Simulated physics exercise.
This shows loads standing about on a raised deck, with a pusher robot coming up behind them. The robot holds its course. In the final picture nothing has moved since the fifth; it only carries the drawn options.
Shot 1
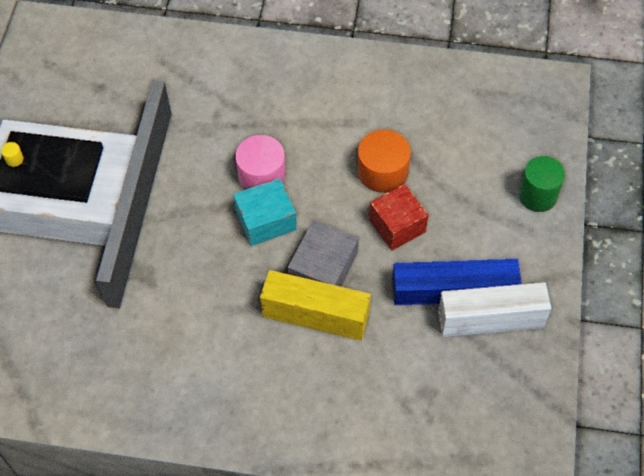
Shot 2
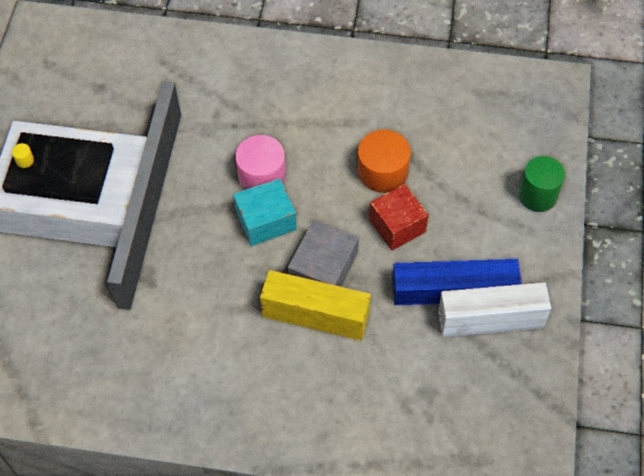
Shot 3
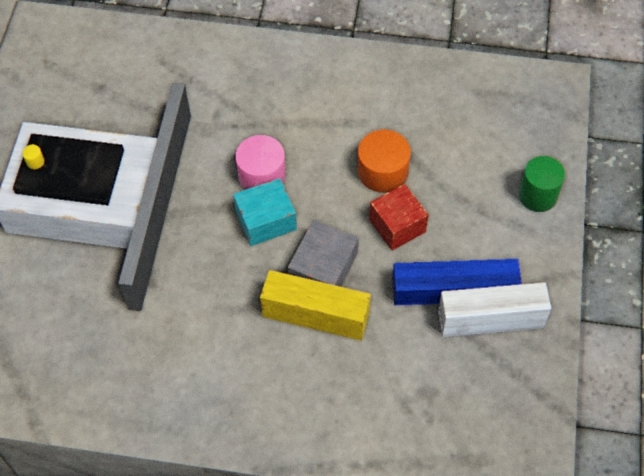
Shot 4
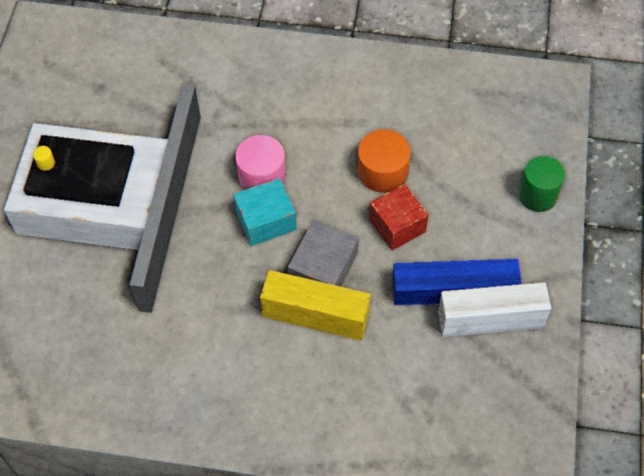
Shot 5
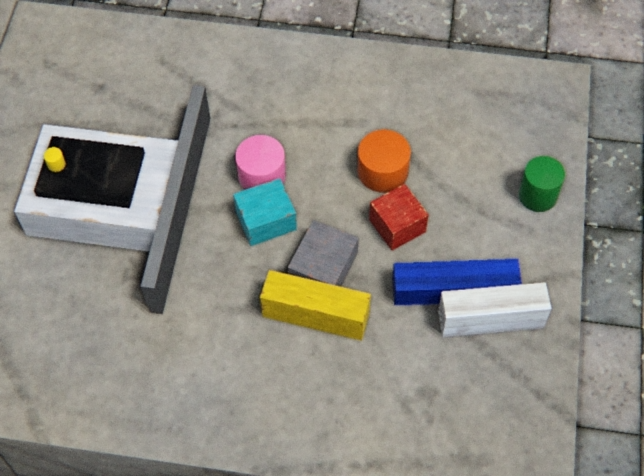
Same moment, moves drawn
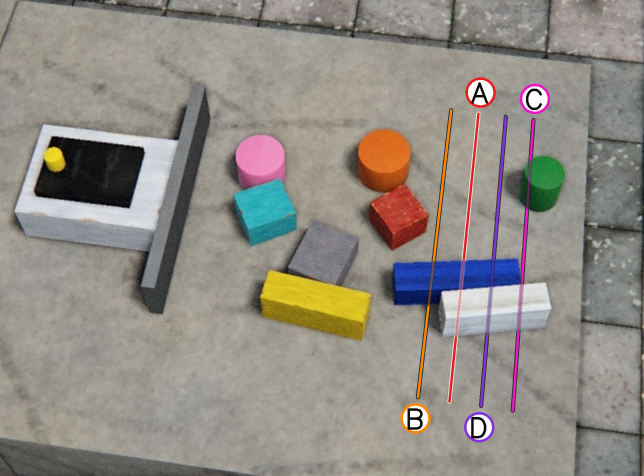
A white robot with a dark top, a yellow knob and a wide grey blade stands at the left of a raised stone-like deck, seen from above with paving beyond its edges. To its right are pink, orange and green canisters, turquoise, red and grey crates, and yellow, blue and white sticks. The robot slides slowly and steadily rightward, touching nothing, while the loads and camera stay still.
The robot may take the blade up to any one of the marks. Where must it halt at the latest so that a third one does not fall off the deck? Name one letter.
No third one falls up to D.
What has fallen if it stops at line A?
It is the white stick.
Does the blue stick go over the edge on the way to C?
By then, yes.
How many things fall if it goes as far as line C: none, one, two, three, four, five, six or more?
By then, four.
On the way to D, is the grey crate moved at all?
Yes.
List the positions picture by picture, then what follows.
The first frame shows green canister (542, 184); grey crate (324, 259); red crate (398, 217).
The second frame shows robot (66, 168); pink canister (261, 165).
The third frame shows robot (76, 169); blue stick (456, 282).
The fourth frame shows robot (87, 170); turquoise crate (265, 212).
The fifth frame shows robot (97, 171); green canister (542, 184); grey crate (324, 259); red crate (398, 217).
On the marked copy, A at (465, 247); B at (436, 244); C at (524, 255); D at (494, 251).
Following D. Soon after the start, robot (211, 186); yellow bar (334, 310); pink canister (330, 173).
Later, robot (324, 200); white stick (554, 310); blue stick (526, 288).
In the end, robot (414, 211); white stick over the edge; blue stick over the edge; two fallen.
As for the rest, A is within the limit but short; B is within the limit but short; C drops four.
